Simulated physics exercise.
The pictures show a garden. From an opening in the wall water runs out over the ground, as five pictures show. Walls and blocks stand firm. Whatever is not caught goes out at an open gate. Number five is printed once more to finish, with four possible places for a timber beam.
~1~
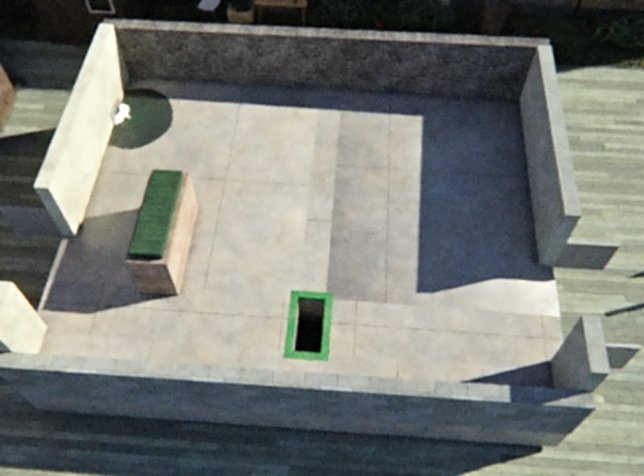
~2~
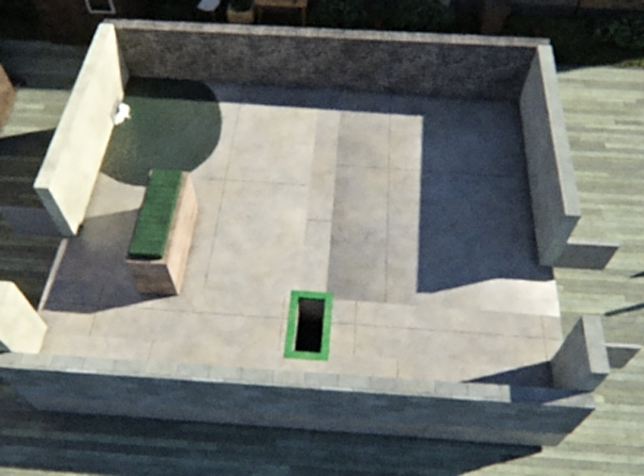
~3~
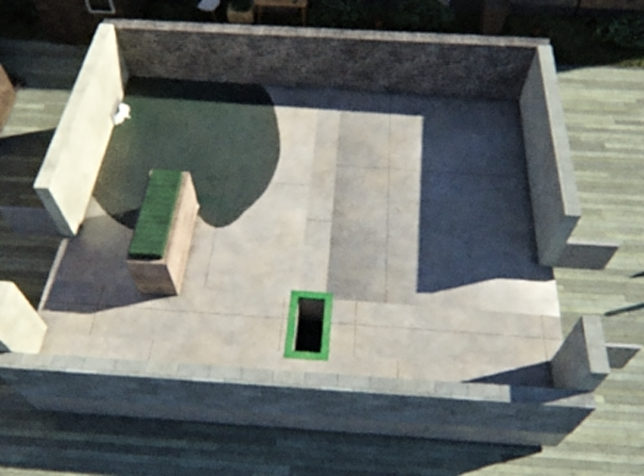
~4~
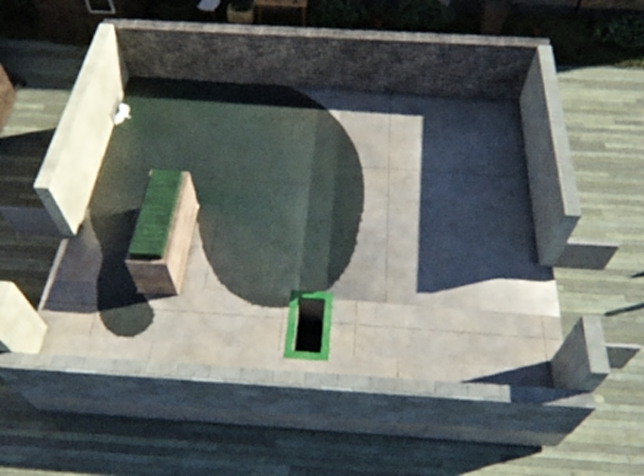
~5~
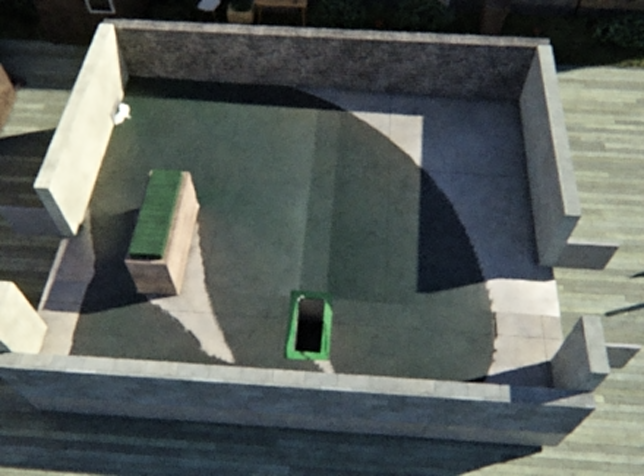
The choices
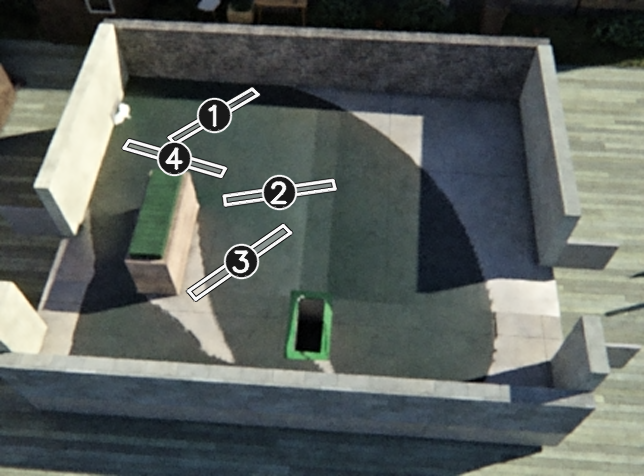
In a walled garden, dark water spreads from the upper left corner around a block and reaches a green-edged drain.
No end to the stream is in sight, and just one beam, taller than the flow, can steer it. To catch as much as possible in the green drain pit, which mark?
Best: 1.
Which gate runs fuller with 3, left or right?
The right one.
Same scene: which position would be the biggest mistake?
It is 3.
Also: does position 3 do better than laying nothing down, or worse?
Worse.
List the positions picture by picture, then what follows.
Outfall at (115, 111); green drain pit at (309, 325); open gate at (545, 311); open gate at (62, 280); water covers 3 % of the ground and shows as far out as (163, 125); green drain pit still dry.
Water covers 10 % of the ground and shows as far out as (208, 150); green drain pit still dry.
Water covers 21 % of the ground and shows as far out as (231, 217); green drain pit still dry.
Water covers 39 % of the ground and shows as far out as (340, 266); green drain pit still dry.
Water covers 65 % of the ground and shows as far out as (485, 360); green drain pit taking water.
On the marked copy, 1 from (171, 140) to (255, 91); 2 from (224, 200) to (334, 184); 3 from (192, 295) to (286, 229); 4 from (126, 144) to (223, 172).
If 1 is chosen, about 26 % of the stream runs into the green drain pit, about 73 % out by the gates.
If 2 is chosen, about 15 % of the stream runs into the green drain pit, about 84 % out by the gates.
If 3 is chosen, about 9 % of the stream runs into the green drain pit, about 90 % out by the gates.
If 4 is chosen, about 13 % of the stream runs into the green drain pit, about 86 % out by the gates.
